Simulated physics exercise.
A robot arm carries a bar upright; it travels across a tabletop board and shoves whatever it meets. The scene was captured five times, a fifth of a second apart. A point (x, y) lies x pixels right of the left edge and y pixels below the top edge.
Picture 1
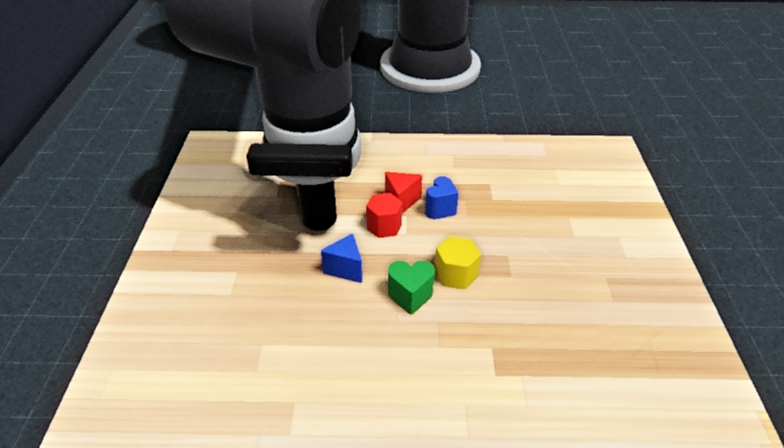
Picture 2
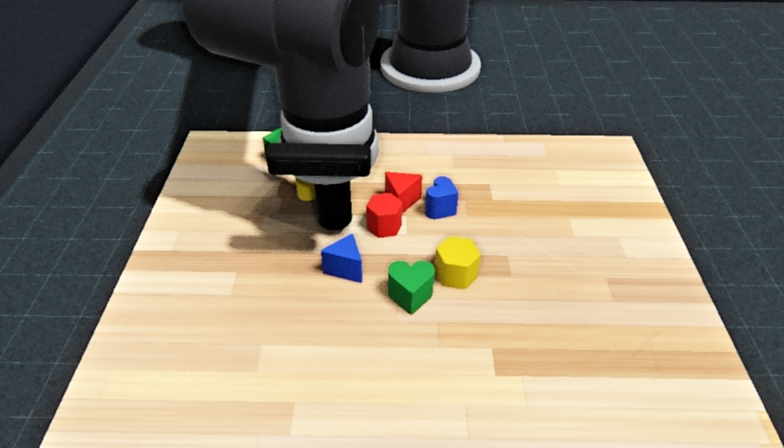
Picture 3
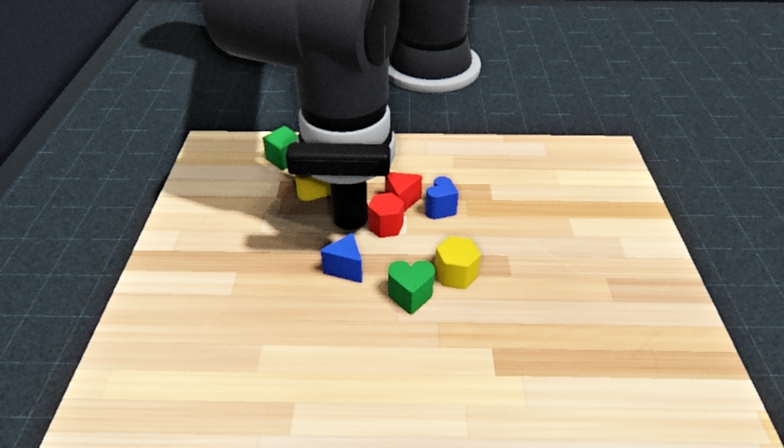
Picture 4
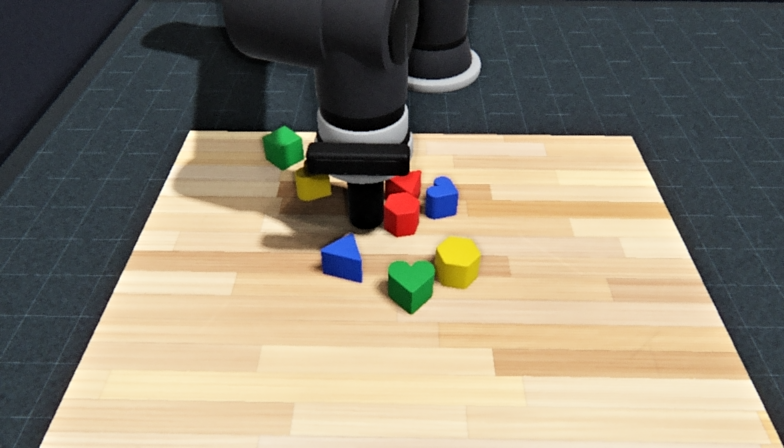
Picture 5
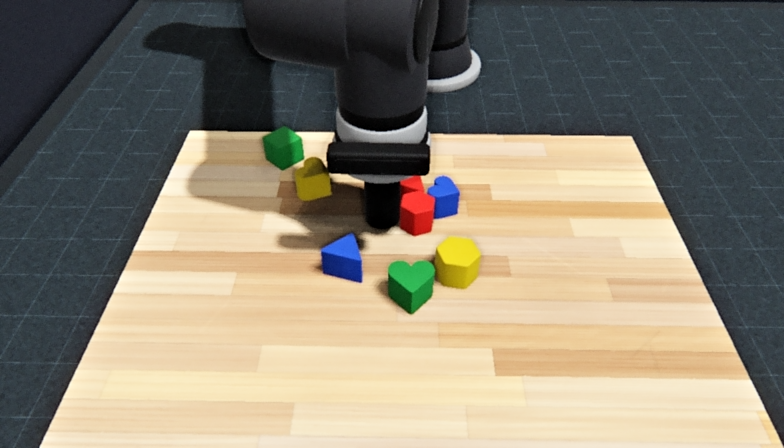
A dark robot arm slid its black tip slowly rightward across a wooden board, uncovering green and yellow blocks behind it, then nudged the red hexagon a little to the right toward the blue heart.
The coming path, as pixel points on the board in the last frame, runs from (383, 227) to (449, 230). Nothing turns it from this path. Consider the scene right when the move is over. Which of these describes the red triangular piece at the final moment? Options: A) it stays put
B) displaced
The one that fits is A, it stays put.
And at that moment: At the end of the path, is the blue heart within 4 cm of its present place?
Yes - that is the case.
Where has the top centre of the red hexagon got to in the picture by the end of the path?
Pixel (482, 198).
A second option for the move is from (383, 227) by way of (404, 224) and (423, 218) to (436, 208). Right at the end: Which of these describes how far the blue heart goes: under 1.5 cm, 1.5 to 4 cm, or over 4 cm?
It ends 1.5 to 4 cm from its spot.
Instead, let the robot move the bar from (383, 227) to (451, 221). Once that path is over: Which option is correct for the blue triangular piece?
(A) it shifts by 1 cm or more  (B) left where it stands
My answer is option B.
What follows on the original path. Halfway along, bar at (417, 220); red hexagon at (451, 201), turned 10° anticlockwise; blue heart at (457, 180), turned 55° anticlockwise.
At the end, bar at (450, 222); red triangular piece still; red hexagon at (482, 198), turned 40° anticlockwise; blue heart at (463, 178), turned 90° anticlockwise.
